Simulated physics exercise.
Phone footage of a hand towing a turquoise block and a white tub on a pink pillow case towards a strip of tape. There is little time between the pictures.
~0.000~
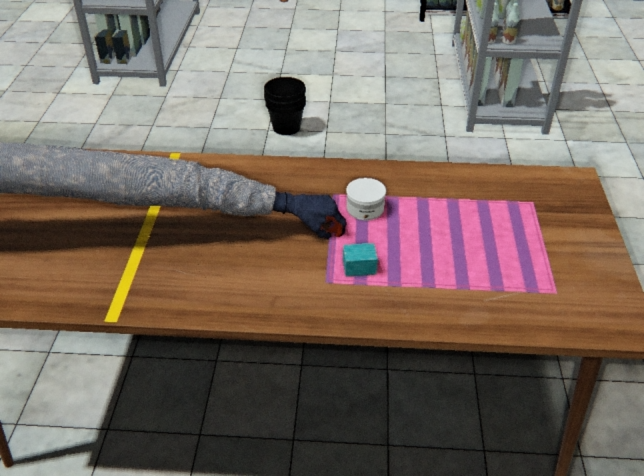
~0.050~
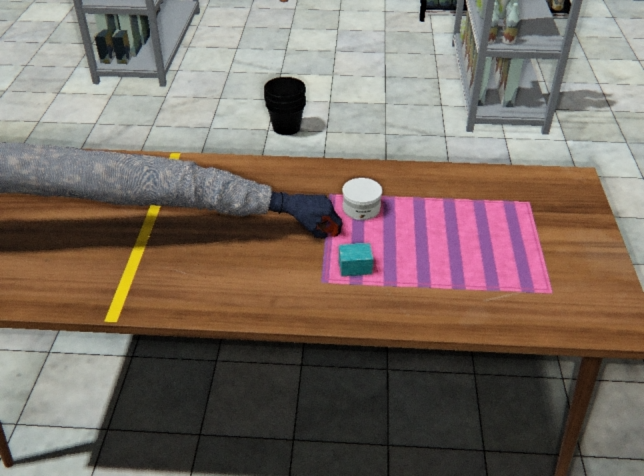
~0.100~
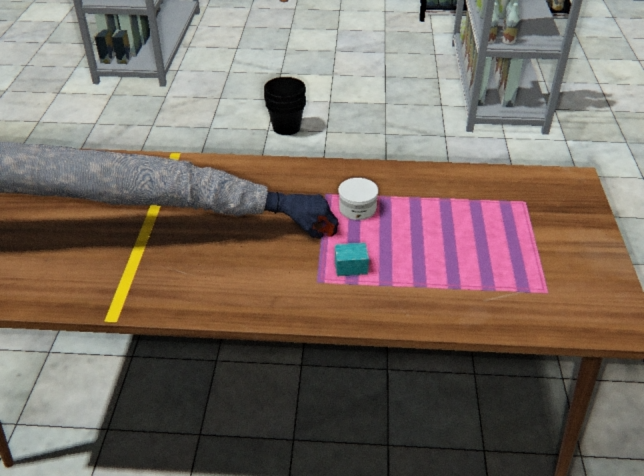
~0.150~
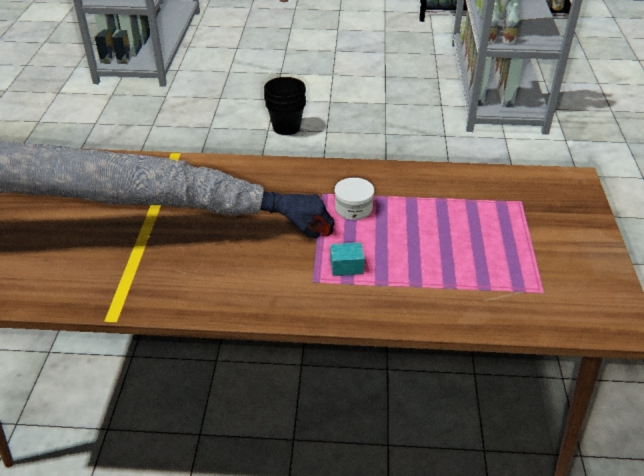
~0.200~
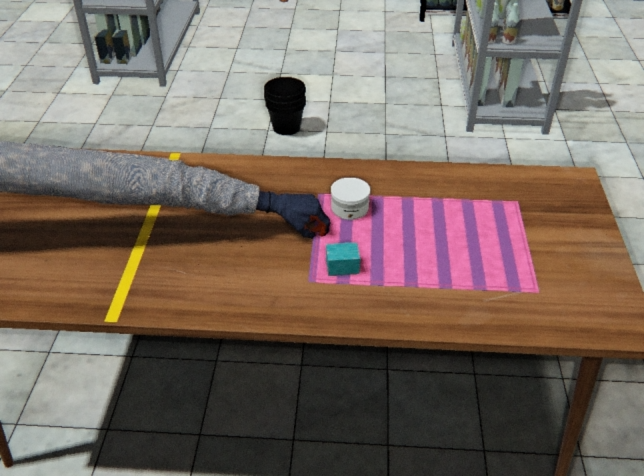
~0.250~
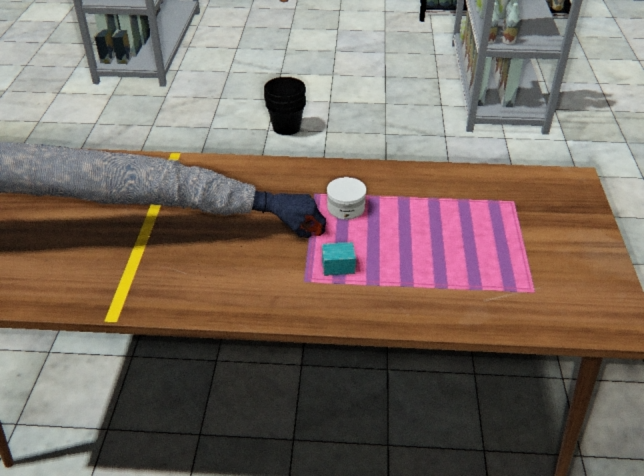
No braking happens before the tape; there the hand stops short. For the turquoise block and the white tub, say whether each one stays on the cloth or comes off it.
Here is how it goes: The turquoise block stays put; the white tub stays put.
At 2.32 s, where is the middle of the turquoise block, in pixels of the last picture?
By then you'd find it at pixel (167, 251).
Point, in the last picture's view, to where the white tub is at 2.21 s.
At about (196, 193).
After 2.21 s, hem at the tape; turquoise block on the cloth near (173, 252); white tub on the cloth near (196, 193).
After 2.32 s, hem at the tape; turquoise block on the cloth near (167, 251); white tub on the cloth near (190, 193).
At rest, hem at the tape; turquoise block on the cloth near (167, 251); white tub on the cloth near (190, 193). The turquoise block stays on the cloth and the white tub remains aboard.
